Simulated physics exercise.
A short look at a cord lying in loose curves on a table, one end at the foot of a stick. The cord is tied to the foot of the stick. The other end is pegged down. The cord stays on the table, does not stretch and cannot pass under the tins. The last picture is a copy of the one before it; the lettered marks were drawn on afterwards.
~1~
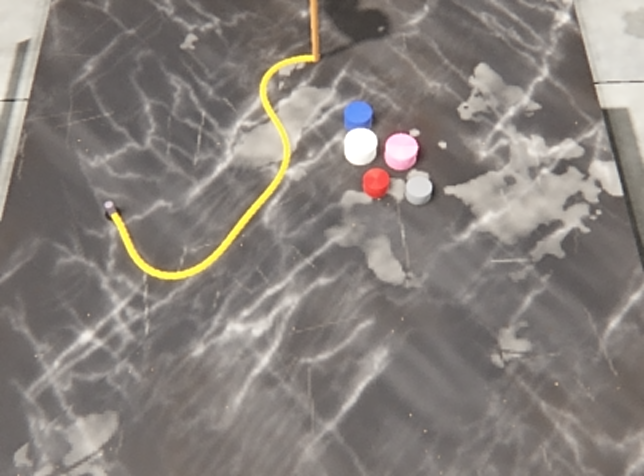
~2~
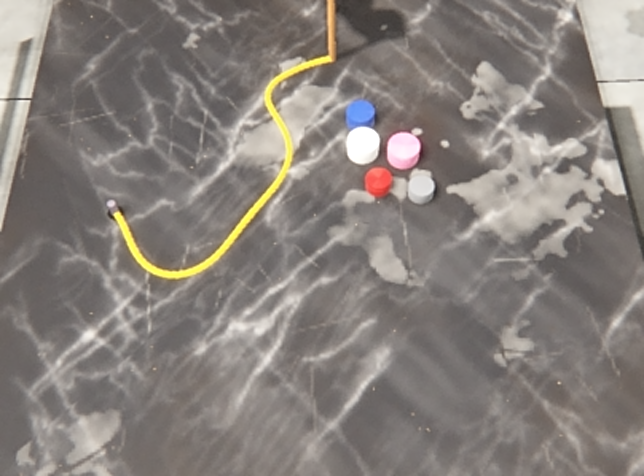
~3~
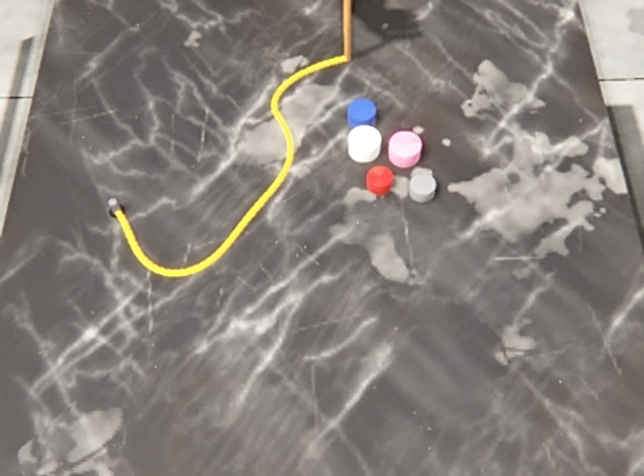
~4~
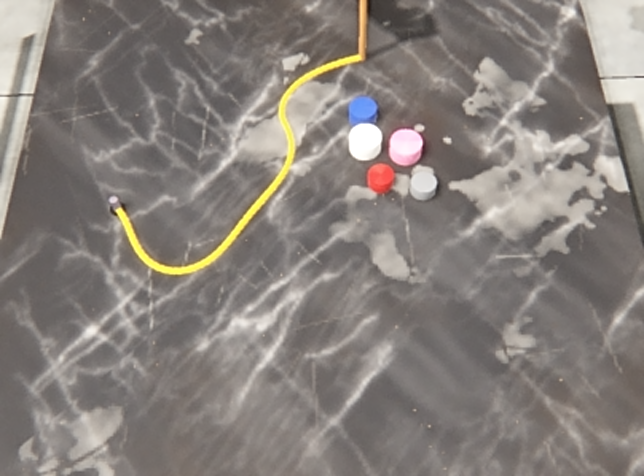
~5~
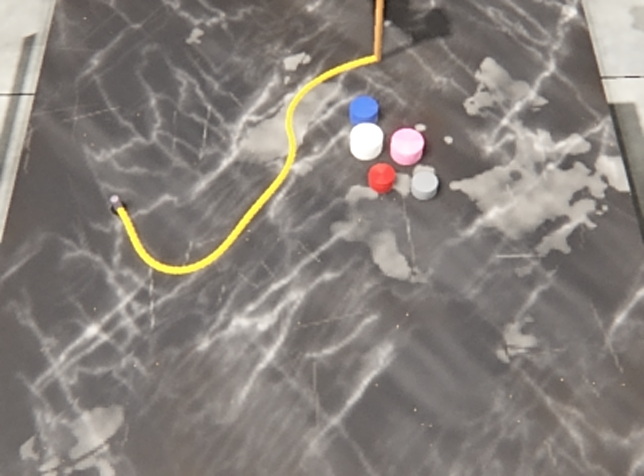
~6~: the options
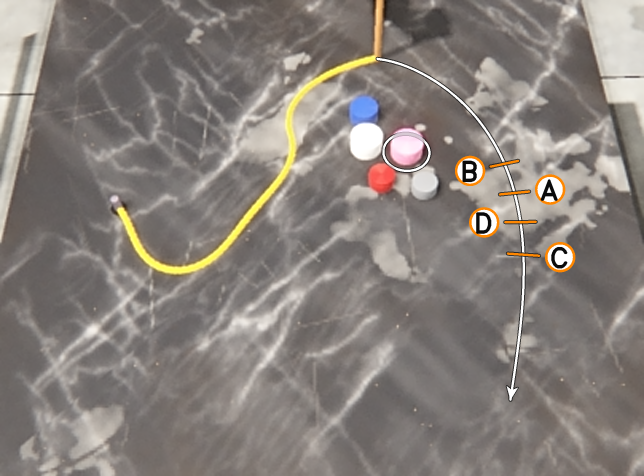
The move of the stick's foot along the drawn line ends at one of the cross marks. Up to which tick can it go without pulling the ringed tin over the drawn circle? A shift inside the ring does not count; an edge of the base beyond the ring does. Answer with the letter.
No farther than D.
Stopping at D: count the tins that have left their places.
Two.
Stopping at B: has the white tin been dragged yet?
No.
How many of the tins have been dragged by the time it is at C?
By then, four.
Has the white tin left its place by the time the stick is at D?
By then, yes.
On the copy, A at (515, 193); B at (504, 164); C at (523, 255); D at (520, 222); the ring at (406, 152); the route from (377, 59) via (512, 184) to (510, 400).
On D. First, foot of the stick (451, 94); pink tin (407, 147).
Then, foot of the stick (500, 156); pink tin (407, 147).
Finally, foot of the stick (520, 223); pink tin (407, 147); white tin (367, 155); blue tin (364, 131); the pink tin is still in its ring.
By contrast, A is safe but short; B is safe but short; C drags the ringed tin to (396, 164).
